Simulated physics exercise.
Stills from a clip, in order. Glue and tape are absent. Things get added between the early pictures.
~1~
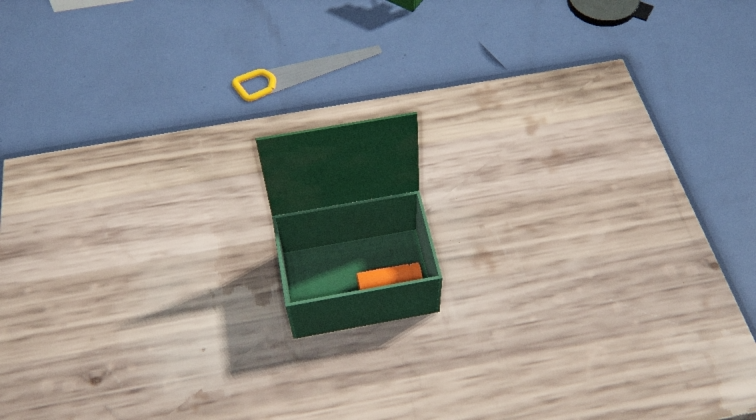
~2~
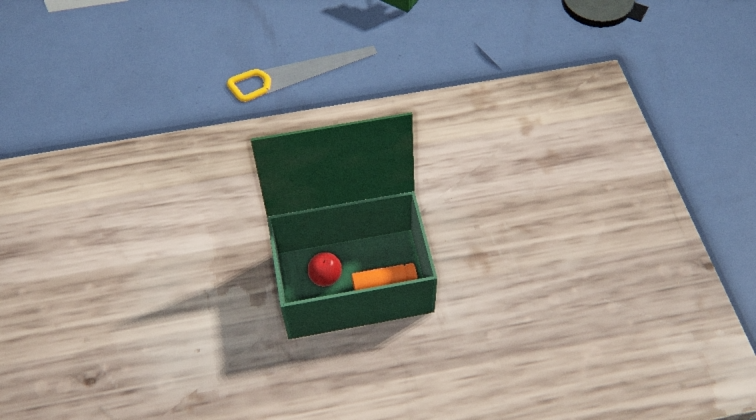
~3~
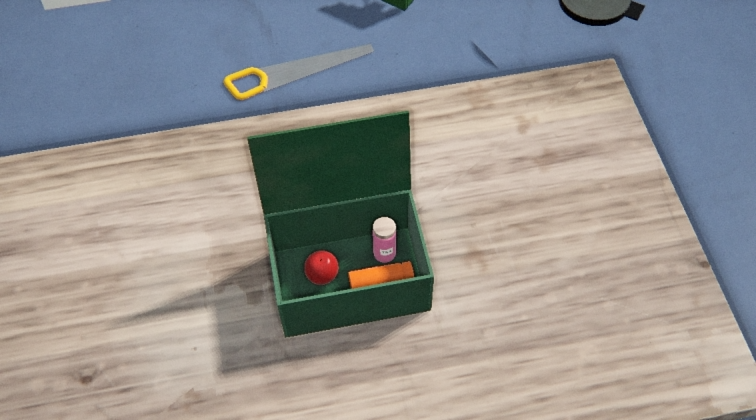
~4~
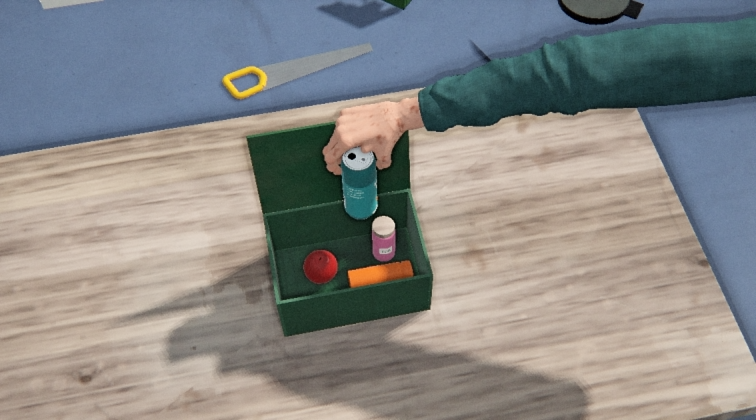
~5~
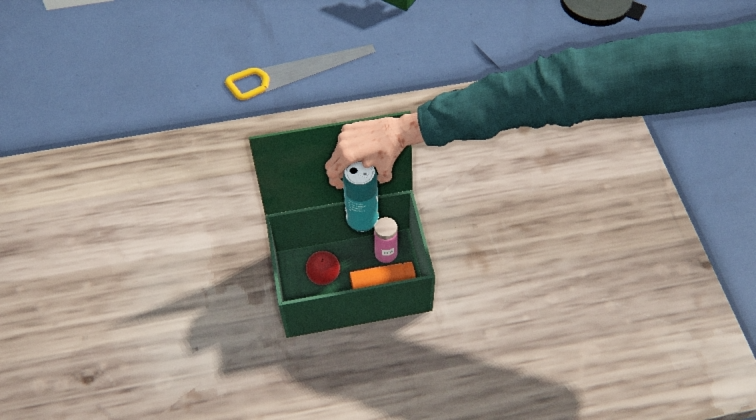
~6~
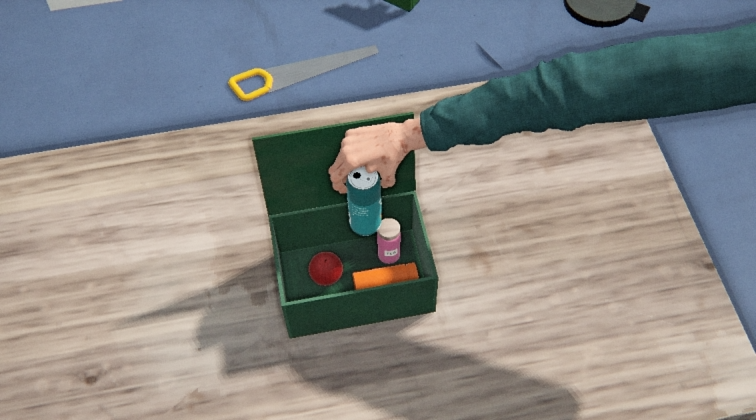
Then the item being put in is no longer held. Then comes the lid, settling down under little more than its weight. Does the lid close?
Yes.
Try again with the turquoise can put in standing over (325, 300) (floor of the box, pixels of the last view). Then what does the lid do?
Put it in like that and the lid can't get down.
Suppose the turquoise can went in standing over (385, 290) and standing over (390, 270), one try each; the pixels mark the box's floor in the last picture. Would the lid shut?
In the first case it gets propped open; in the second case it comes fully down.
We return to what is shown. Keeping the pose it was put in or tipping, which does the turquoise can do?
In the end, the turquoise can winds up askew.
Then, 0.50 s later than the last frame, turquoise can on its side near (325, 247); red apple moved a little.
Then, 1.30 s later than the last frame, lid 75° above the rim; turquoise can on its side near (328, 250); red apple moved about its own width.
Then, 2.00 s later than the last frame, lid 25° above the rim; turquoise can on its side near (328, 251); red apple moved about its own width.
When it is over, lid shut; lying over in the box, turquoise can; moved from the start, red apple; the other 2 as before. End places, in pixels of the last picture, turquoise can near (328, 251).
